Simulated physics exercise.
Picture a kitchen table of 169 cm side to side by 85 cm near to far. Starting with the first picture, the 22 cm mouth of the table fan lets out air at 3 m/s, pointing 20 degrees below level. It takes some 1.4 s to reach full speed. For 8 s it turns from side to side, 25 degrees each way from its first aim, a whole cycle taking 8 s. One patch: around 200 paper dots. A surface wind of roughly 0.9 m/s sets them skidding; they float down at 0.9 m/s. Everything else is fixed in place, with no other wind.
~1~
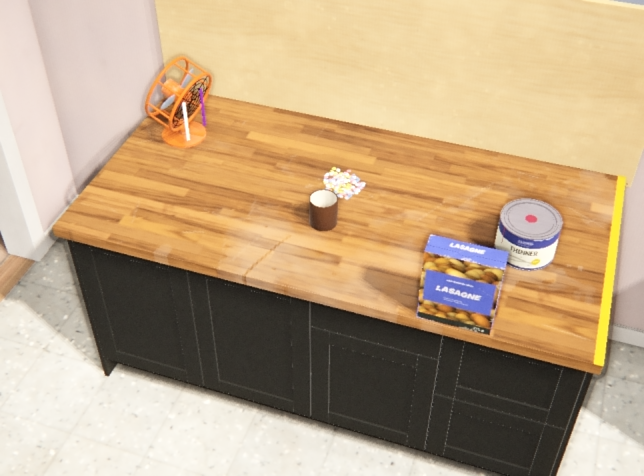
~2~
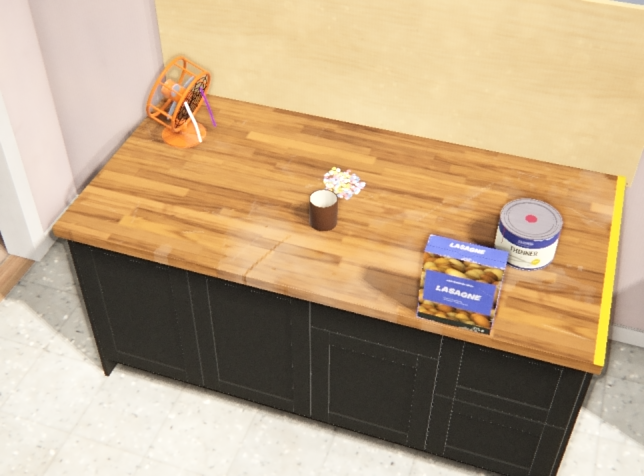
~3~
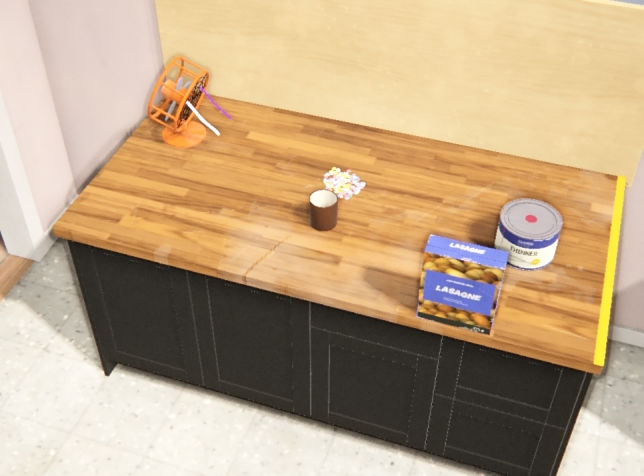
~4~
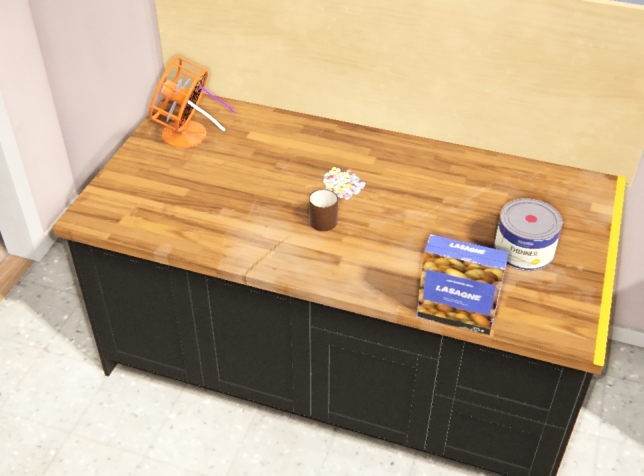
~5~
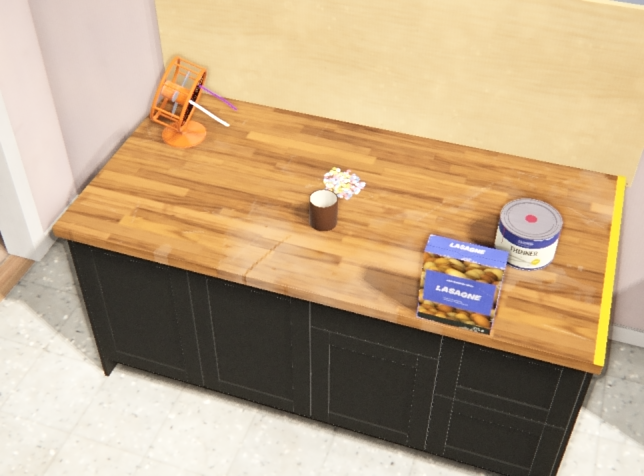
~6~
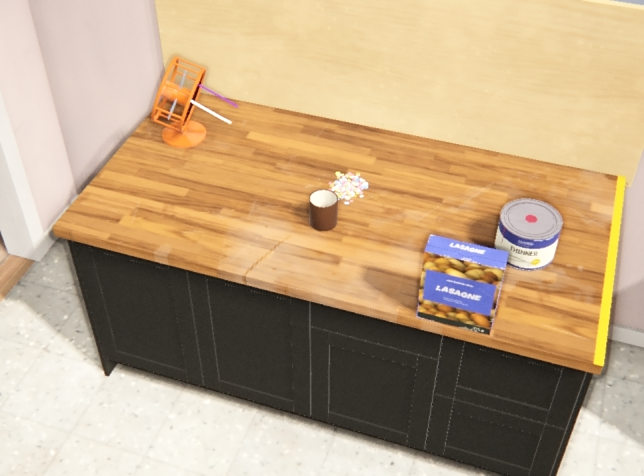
At first, an orange table fan turns its head at the back left corner of a wooden counter, while a patch of pale paper dots lies still behind a brown mug, with a lasagne box and tin at right. The head keeps turning slightly towards the back, then some dots shift slightly rightward.
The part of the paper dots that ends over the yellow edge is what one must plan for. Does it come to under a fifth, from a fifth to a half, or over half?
It's going to be more than one in two.
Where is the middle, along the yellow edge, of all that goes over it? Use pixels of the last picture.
Median crossing, approx. (608, 329).
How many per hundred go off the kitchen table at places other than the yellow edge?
Close to 0 % of them.
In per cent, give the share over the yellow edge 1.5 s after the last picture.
10 per cent or so.
Then, 0.5 s after the last picture, 100 % are still on the top, 0 % are over the yellow edge; the middle of those left on the top is near (458, 243).
Then, 1.5 s after the last picture, 92 % are still on the top, 8 % are over the yellow edge; the middle of those left on the top is near (489, 270).
Then, 3.3 s after the last picture, 34 % are still on the top, 66 % are over the yellow edge; the middle of those left on the top is near (489, 294).
Then, 6.9 s after the last picture, at the end, 100 % are over the yellow edge.
